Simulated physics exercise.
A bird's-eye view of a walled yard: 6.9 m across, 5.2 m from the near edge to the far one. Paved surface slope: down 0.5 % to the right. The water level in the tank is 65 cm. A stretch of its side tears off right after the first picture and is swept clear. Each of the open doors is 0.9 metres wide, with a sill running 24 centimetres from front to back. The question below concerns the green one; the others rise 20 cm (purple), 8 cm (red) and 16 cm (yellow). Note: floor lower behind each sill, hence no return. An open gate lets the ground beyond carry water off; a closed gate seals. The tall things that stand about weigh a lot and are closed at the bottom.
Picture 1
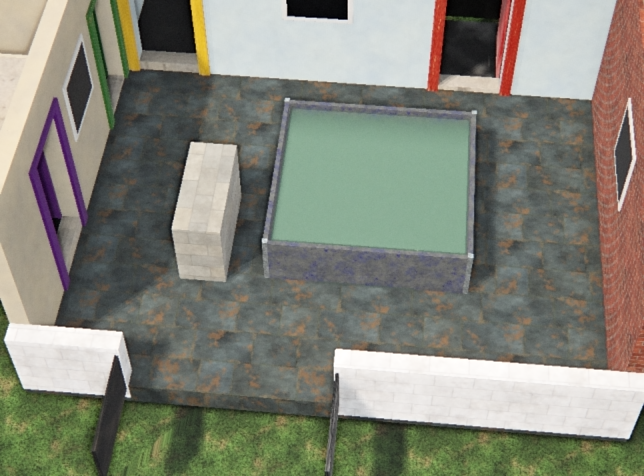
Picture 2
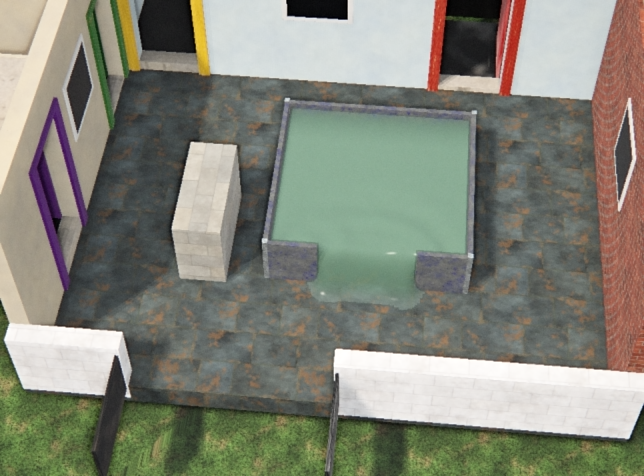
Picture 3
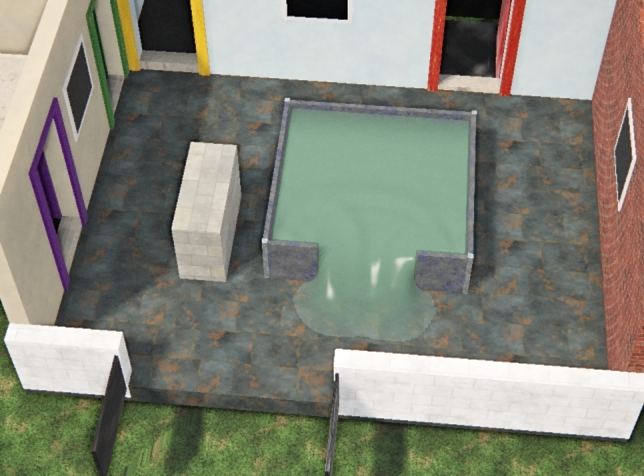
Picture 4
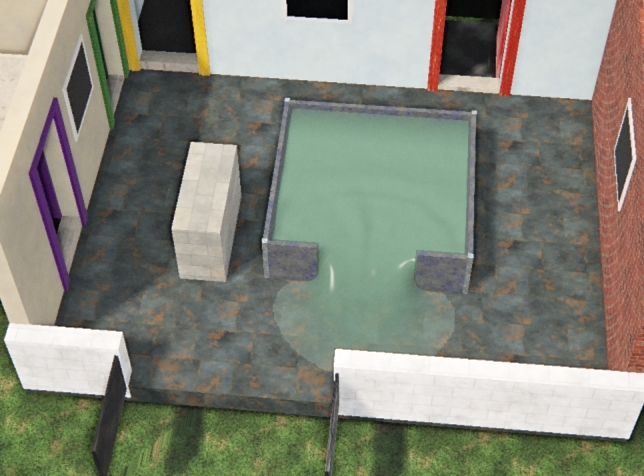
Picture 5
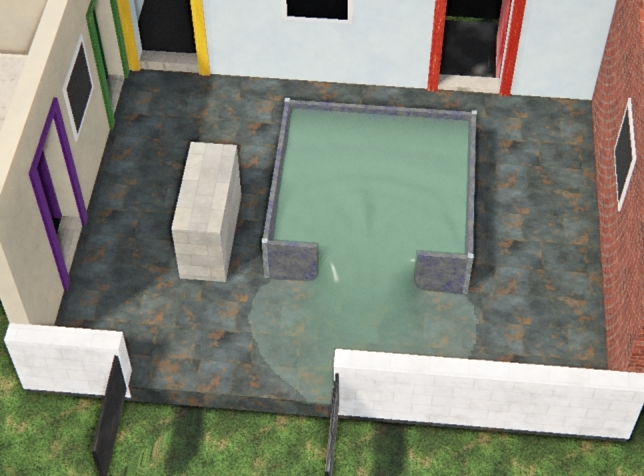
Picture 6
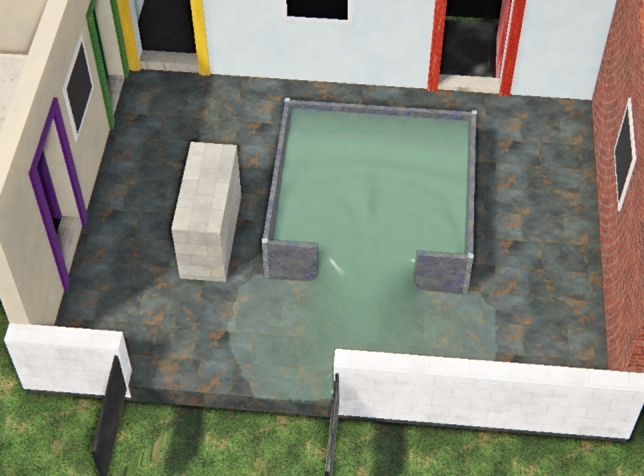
Greenish water poured out through a gap that opened in the near side of a square tank in a walled yard, then fanned out across the dark paving toward the low white front wall.
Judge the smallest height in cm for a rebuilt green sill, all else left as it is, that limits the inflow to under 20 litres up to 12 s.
Roughly 6.5 cm at the least.
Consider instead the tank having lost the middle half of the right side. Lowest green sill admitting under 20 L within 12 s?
Some 16 centimetres.
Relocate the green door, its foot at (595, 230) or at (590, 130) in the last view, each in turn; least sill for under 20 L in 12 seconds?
Minimums: About 5.5 cm and 13.0 cm.
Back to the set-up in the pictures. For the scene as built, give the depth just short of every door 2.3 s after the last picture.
Depth (cm): Purple 0 / red 0 / green 0 / yellow 0.
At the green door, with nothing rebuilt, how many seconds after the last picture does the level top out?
It peaks around 10.0 s.
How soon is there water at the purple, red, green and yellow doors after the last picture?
Door purple: 4.0 seconds; door red: 3.4 seconds; door green: 7.5 seconds; door yellow: 7.0 seconds.
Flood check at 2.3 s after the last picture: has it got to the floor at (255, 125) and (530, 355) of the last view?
First untouched, then soaked.
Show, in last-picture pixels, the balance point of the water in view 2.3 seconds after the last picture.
The water is centred near (403, 253).
Then, 0.7 s after the last picture water covers 20 % of the floor, deepest (45 cm) near (368, 376); it has not reached the green door.
Then, 2.3 s after the last picture water covers 35 % of the floor, deepest (35 cm) near (592, 407); it has not reached the green door.
Then, 11.3 s after the last picture water covers 95 % of the floor, deepest (12 cm) near (590, 125); 9 cm at the green door, 37 litres in over its 5 cm sill.
At the green door as built, the water peaked near 11 cm, 10.1 s after the last picture.
Run again over the same 12 s with other heights there, 31 litres in over 5.5 cm, 12 litres over 7.5 cm. The limit of 20 litres is kept from about 6.5 cm up.
